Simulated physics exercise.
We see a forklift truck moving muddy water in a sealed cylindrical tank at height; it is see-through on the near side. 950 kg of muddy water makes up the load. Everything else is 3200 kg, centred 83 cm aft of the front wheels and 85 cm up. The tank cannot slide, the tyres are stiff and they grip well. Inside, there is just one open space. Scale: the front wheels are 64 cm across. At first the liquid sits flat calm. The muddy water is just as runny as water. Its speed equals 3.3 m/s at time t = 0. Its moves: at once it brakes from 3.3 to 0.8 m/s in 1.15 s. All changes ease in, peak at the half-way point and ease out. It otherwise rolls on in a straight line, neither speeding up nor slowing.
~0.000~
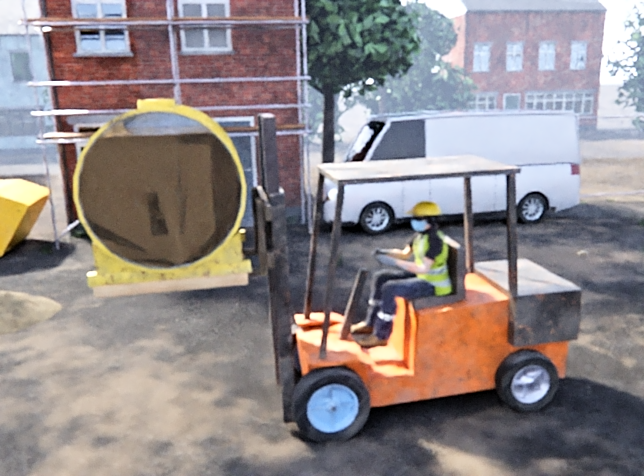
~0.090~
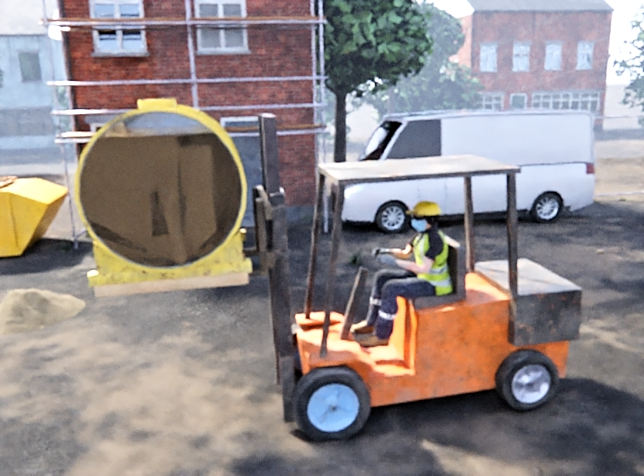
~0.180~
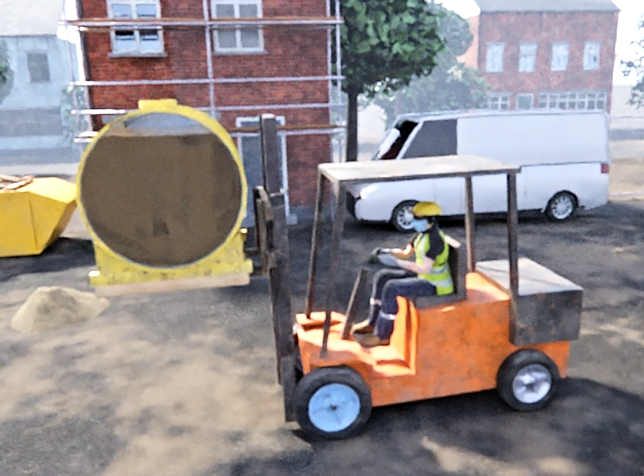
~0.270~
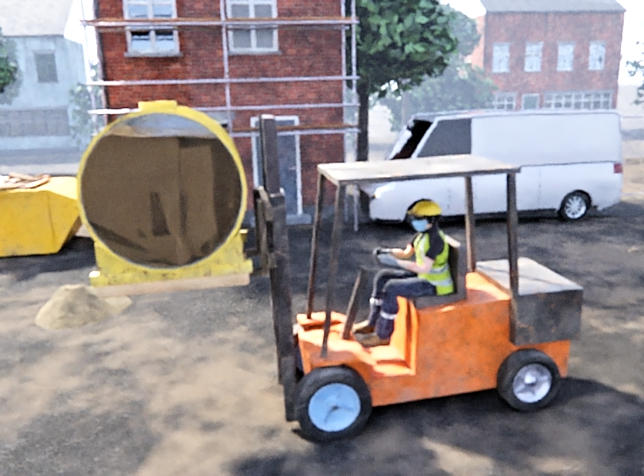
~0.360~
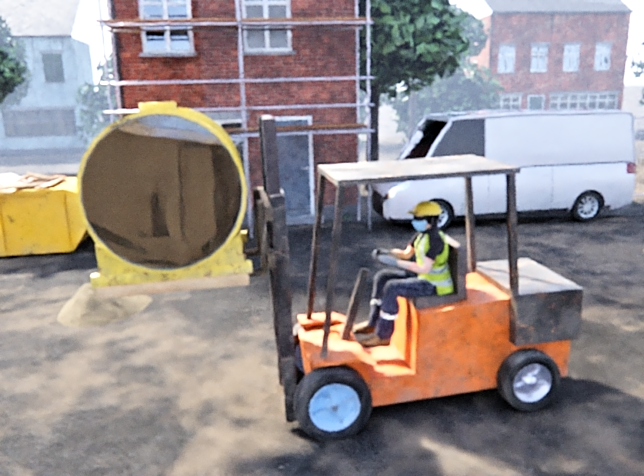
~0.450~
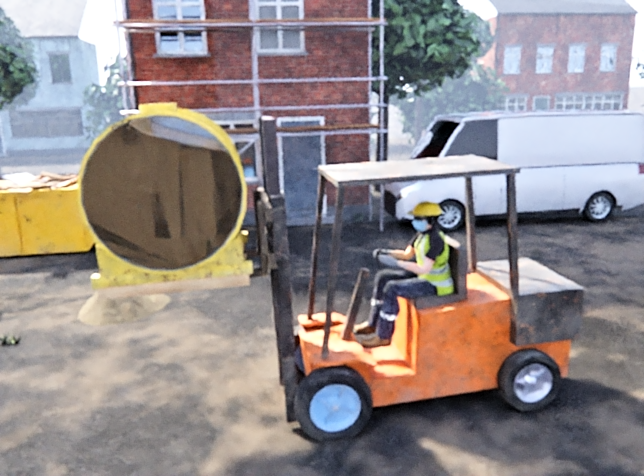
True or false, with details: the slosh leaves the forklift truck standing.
True, after a brief lift.
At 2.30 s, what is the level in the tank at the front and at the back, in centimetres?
Some 90 cm in front and some 88 cm behind.
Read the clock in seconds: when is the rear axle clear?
That comes at roughly 0.55 s.
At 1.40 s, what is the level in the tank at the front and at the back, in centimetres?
Level, front = 90 cm; level, back = 86 cm.
Then, 0.55 s in, the lean is 1° nose down, the rear 2 cm in the air; the liquid stands 79 cm at the back and 90 cm at the front.
Then, 1.15 s in, the lean is 4° nose down, the rear 11 cm in the air; the liquid stands 90 cm at the back and 90 cm at the front.
Then, 1.40 s in, the lean is 2° nose down, the rear 7 cm in the air; the liquid stands 85 cm at the back and 90 cm at the front.
Then, 2.30 s in, the lean is 0°, wheels down; the liquid stands 88 cm at the back and 90 cm at the front.
Then, 4.14 s in, all wheels are down again; the highest lift was 11 cm and the largest lean 4°.
